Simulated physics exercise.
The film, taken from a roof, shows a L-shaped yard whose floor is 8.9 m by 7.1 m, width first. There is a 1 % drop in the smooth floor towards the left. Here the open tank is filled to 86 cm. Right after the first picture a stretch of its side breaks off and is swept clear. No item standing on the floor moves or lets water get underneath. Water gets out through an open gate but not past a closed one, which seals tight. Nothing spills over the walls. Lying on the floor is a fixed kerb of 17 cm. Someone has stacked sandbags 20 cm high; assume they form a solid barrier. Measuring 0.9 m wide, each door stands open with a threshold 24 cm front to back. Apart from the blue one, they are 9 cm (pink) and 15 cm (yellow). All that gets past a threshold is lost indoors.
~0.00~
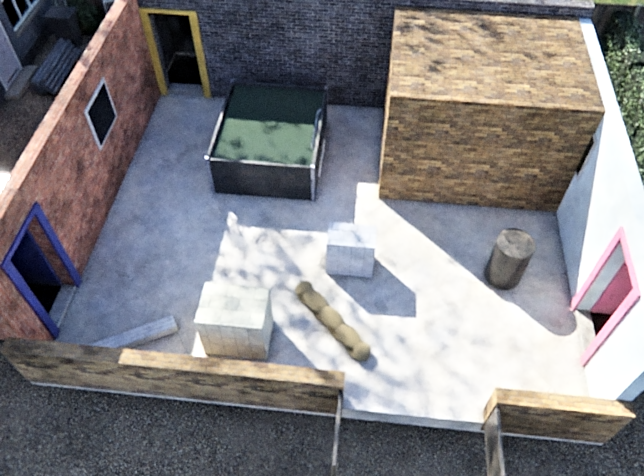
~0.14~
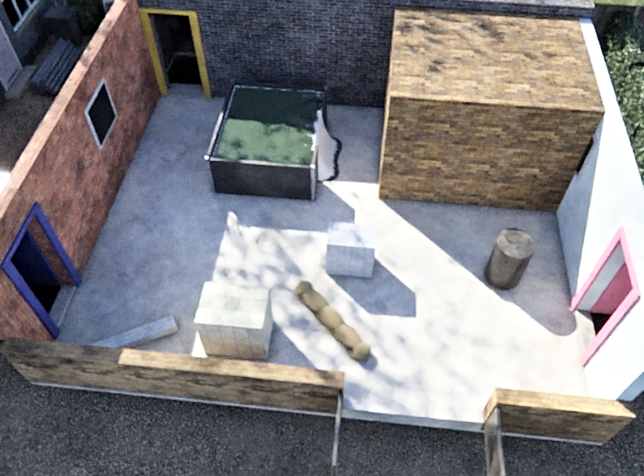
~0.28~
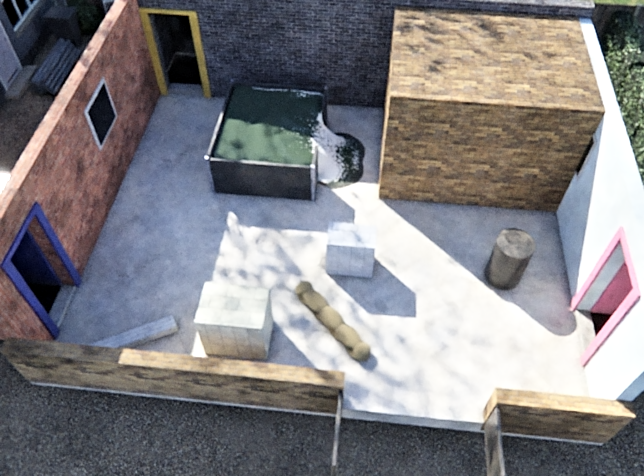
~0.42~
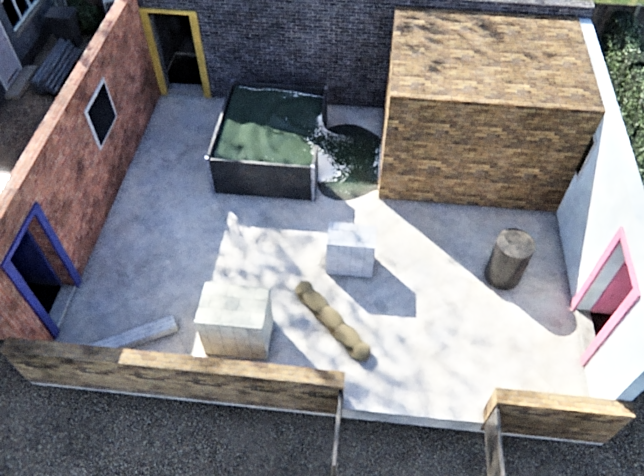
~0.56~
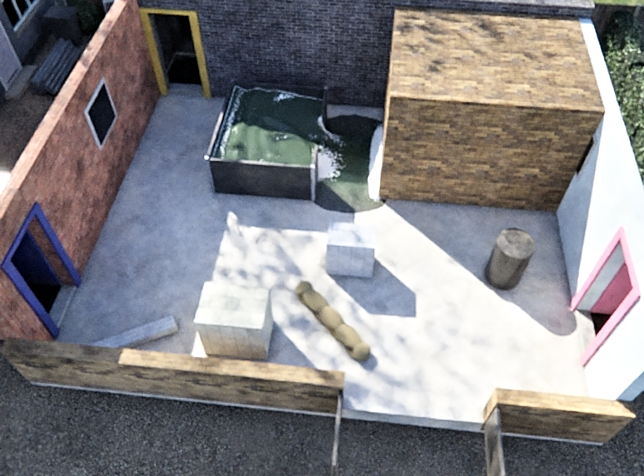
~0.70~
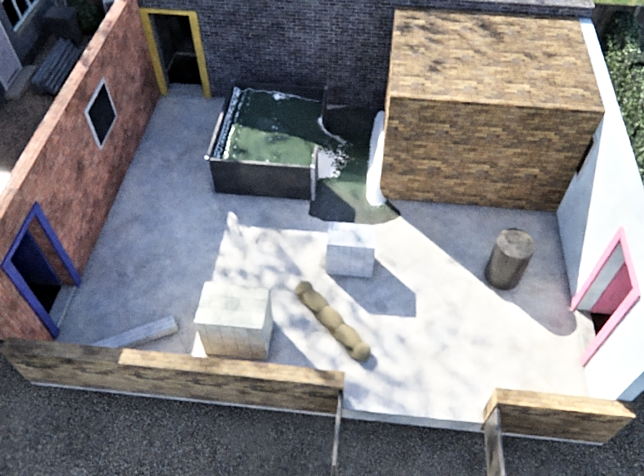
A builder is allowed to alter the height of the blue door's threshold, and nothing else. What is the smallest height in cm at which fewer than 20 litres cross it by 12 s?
About 15 cm.
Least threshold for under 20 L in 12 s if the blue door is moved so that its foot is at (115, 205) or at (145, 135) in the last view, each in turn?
Roughly 9.0 and 12.5 cm.
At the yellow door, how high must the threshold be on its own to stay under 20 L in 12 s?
For the yellow door, about 23 cm.
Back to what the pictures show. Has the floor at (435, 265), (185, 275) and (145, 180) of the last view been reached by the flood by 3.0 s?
One after another they are soaked, soaked, then bone dry.
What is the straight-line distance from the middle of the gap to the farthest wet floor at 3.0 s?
About 7.0 metres out.
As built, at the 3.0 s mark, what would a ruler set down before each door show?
In cm: Pink 0, yellow 12, blue 0.
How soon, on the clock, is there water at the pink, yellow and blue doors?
Front times - pink: 3.6 s, yellow: 2.4 s, blue: 3.8 s.
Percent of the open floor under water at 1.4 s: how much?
Roughly 15 percent.
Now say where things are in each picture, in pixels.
The first picture shows the open tank at (270, 124) is whole and still, 86 cm deep; the blue door at (47, 277) is dry.
In the second picture, the gap is at (318, 147), the front 0.4 m out at (335, 175); the back of the open tank holds 86 cm.
In the third picture, the front is at (357, 175), 0.9 m from the gap at (318, 149); 1.2 m2 of floor is wet, 86 cm left at the back.
In the fourth picture, the front is at (377, 183), 1.3 m from the gap at (318, 149); 2.3 m2 of floor is wet, 85 cm left at the back.
In the fifth picture, the front is at (382, 200), 1.5 m from the gap at (318, 150); 3.3 m2 of floor is wet, 76 cm left at the back.
In the sixth picture, water pours out at (318, 149) and has run 1.9 m, to (393, 215); about 8 cm deep outside, 71 cm at the back; the blue door at (47, 277), 5.8 m from the gap, is still 4.9 m from the nearest water.
After 1.4 s water covers 15 % of the floor, deepest (66 cm) near (379, 110); it has not reached the blue door.
After 3.0 s water covers 50 % of the floor, deepest (46 cm) near (161, 95); it has not reached the blue door.
After 12.0 s water covers 95 % of the floor, deepest (12 cm) near (118, 195); 11 cm at the blue door, 182 litres in over its 8 cm threshold.
At the blue door as built, the water arrived by 3.8 s and peaked near 20 cm at 7.4 s.
With a threshold of 14 cm, 30 litres would have come in within the 12 s; with 19 cm, 2 litres. So under 20 litres takes about 15 cm.
